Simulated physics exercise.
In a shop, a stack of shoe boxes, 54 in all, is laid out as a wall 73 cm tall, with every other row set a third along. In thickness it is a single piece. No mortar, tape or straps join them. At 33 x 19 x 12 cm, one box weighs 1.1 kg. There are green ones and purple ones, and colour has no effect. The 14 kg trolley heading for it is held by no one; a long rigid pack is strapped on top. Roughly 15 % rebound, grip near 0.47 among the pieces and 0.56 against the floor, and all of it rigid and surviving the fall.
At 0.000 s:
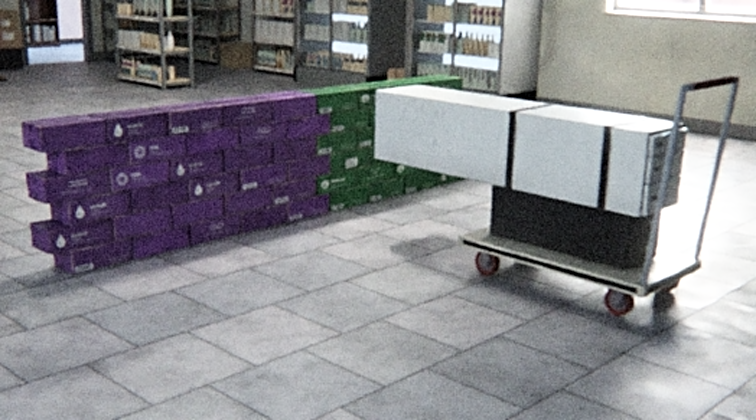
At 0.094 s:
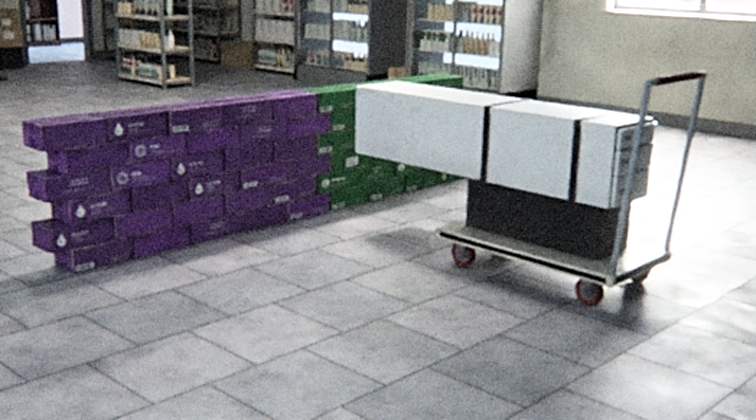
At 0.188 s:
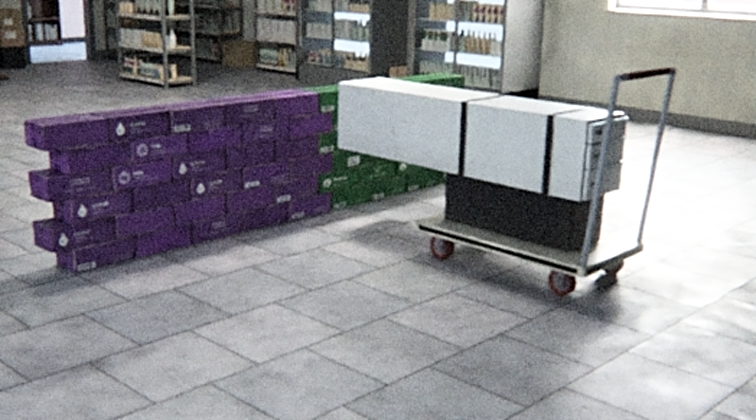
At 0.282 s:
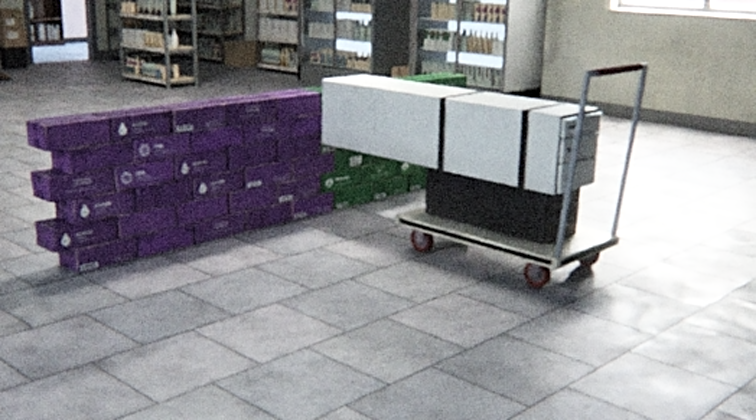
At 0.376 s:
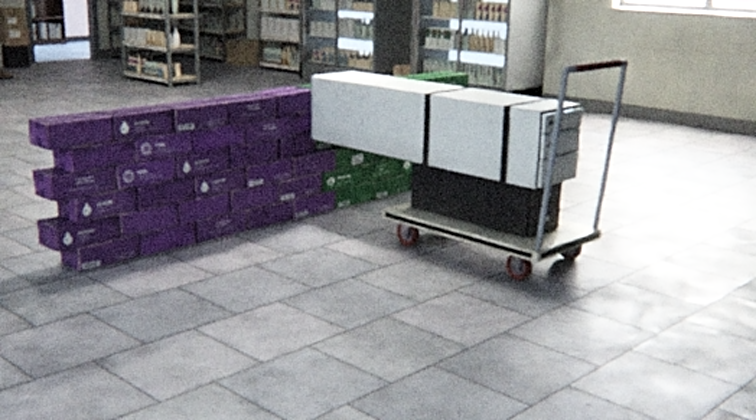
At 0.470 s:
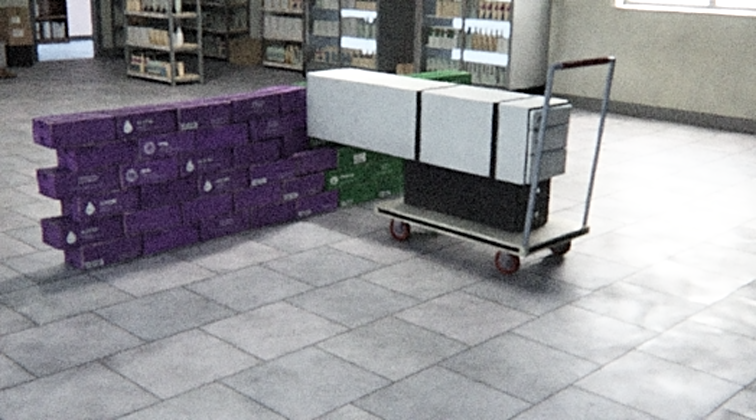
A trolley carrying long white boxes on a dark block rolled left with nobody pushing it toward a wall of purple and green boxes, then its load pushed into the wall, shifting some purple boxes slightly.
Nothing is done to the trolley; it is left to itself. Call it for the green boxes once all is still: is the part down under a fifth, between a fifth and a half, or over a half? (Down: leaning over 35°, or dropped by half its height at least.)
Down part: Under a fifth.
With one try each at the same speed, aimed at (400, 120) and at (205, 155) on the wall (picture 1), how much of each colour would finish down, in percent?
For green it's 90 then 0 per cent, for purple 10 then 50 per cent.
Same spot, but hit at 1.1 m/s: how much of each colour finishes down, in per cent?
Then green 20, purple 20 per cent.
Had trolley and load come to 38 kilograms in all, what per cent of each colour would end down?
Result: Green 10, purple 20 %.
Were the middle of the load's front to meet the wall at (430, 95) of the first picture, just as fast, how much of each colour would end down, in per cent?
That would leave green at 50 % and purple at 0 %.
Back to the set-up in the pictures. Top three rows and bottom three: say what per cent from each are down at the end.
30% and 0%.
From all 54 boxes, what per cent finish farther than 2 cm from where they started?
Fraction: 20 %.
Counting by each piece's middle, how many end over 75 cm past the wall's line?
Estimate: Roughly 4 of them.
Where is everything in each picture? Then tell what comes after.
In the first frame (pixels give the middle of a visible side), load (383, 112) 50 cm short of the wall; top green box (378, 97); top purple box (296, 107); none has stirred.
The second frame shows load (363, 107) 35 cm short of the wall.
The third frame shows load (346, 104) 20 cm short of the wall.
The fourth frame shows load (329, 100) 50 mm short of the wall.
The fifth frame shows load (318, 96) 6 cm into the wall's line; top purple box (298, 103) 44 mm from its place; movement in 6 of them.
The sixth frame shows load (313, 93) 15 cm into the wall's line; top purple box (296, 100) 11 cm from its place; movement in 10 of them.
After 0.56 s, load 21 cm past the wall's line, still rolling; none of the 24 green boxes down (0 of 54 in all colours); top green box 7 cm from its place; top purple box 9° from how it stood.
After 0.76 s, load 33 cm past the wall's line, still rolling; 3 of the 24 green boxes down (7 of 54 in all colours); top green box 9 cm from its place; top purple box 37° from how it stood, 8 cm lower.
After 1.02 s, load 48 cm past the wall's line, still rolling; 3 of the 24 green boxes down (9 of 54 in all colours); top green box 9 cm from its place; top purple box on its side.
After 1.44 s, load 69 cm past the wall's line, still rolling; 3 of the 24 green boxes down (9 of 54 in all colours); top green box 9 cm from its place; top purple box 37° from how it stood, 56 cm lower.
In the end (2.6 s), load 71 cm past the wall's line, stopped; 3 of the 24 green boxes down (9 of 54 in all colours); top green box 9 cm from its place; top purple box 61 cm lower. That is 12 per cent. From the last view, middles, top green box near (366, 89), top purple box near (174, 170).
